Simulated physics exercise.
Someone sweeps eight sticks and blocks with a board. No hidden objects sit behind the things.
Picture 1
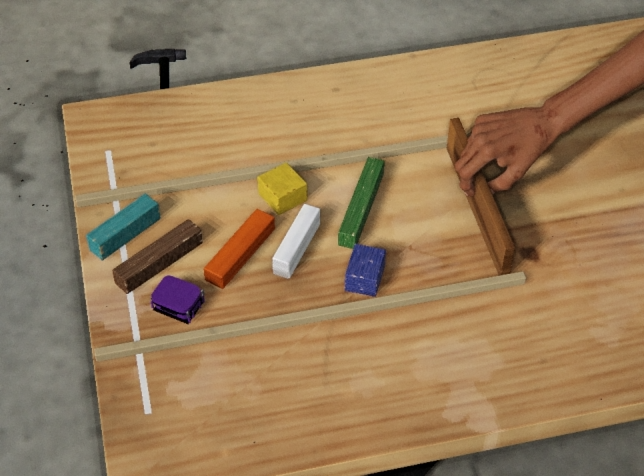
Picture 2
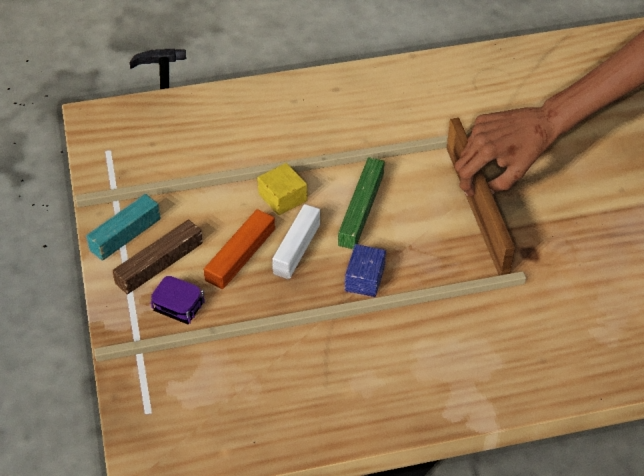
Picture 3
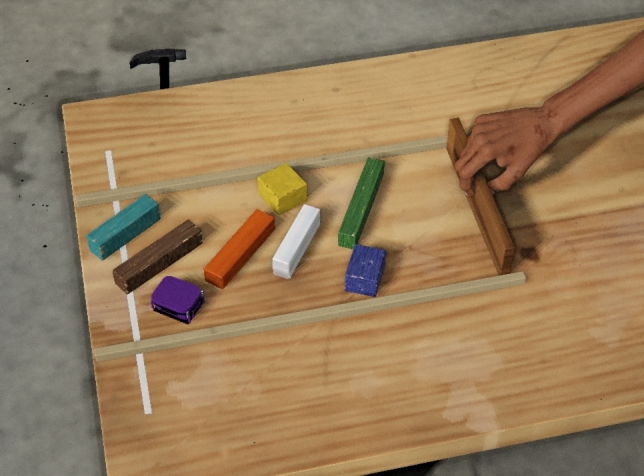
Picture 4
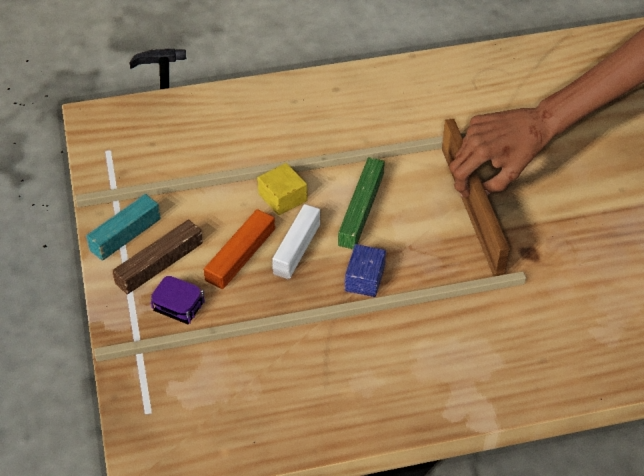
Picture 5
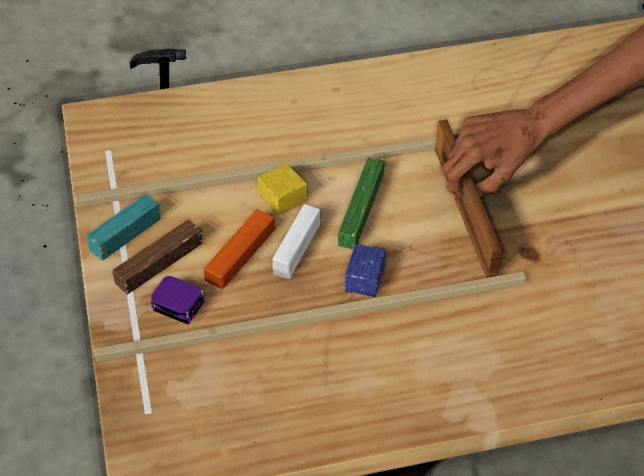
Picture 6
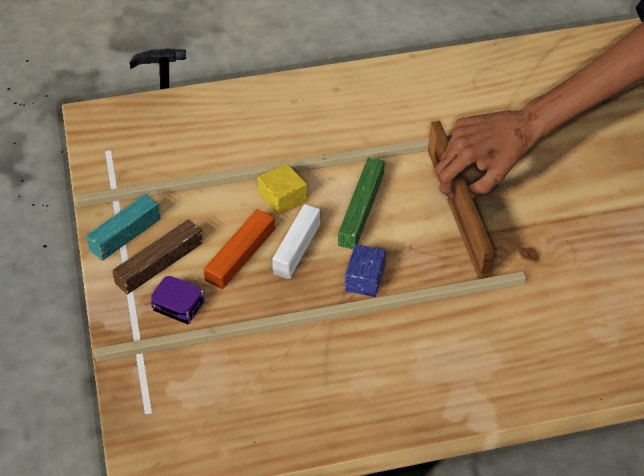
In this clip, a hand holds a wooden board upright at the right of eight colourful sticks and blocks on a wooden surface, then slides it slightly left between two rails while the sticks and blocks stay still.
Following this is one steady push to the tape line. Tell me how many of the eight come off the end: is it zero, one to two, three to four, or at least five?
The number going over the edge will be three or at most four.
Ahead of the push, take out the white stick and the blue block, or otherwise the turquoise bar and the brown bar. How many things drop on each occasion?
Falls come to 2 the first time and 2 the other time.
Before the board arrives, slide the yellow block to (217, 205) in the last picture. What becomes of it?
Lab note: Started there, it remains on top.
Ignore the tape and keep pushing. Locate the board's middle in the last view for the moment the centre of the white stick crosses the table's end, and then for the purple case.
For the white stick at (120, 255), for the purple case at (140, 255).
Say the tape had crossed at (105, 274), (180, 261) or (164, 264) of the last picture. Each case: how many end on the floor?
Respectively 6, 0 and 1.
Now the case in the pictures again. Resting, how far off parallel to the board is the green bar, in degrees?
It comes to around 0 degrees.
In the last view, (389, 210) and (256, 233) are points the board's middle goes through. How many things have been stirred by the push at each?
First 1, then 6.
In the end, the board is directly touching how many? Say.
At rest, 2 are in contact.
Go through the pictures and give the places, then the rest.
The first frame shows turquoise bar (124, 227); brown bar (158, 256); purple case (177, 300); board (479, 195); tape (126, 270).
The second frame shows brown bar (158, 256); yellow block (283, 189).
The third frame shows purple case (177, 300); board (479, 195).
The fourth frame shows turquoise bar (124, 227); white stick (297, 241).
The fifth frame shows brown bar (158, 256); orange stick (240, 248).
The sixth frame shows turquoise bar (124, 227); brown bar (158, 256); purple case (177, 300); board (459, 198); tape (126, 270).
A little later, none off yet; turquoise bar at rest near (124, 227); brown bar at rest near (158, 256); purple case at rest near (177, 300).
When it is over, the number that fall off is three or four; down, orange stick, purple case, brown bar and turquoise bar.
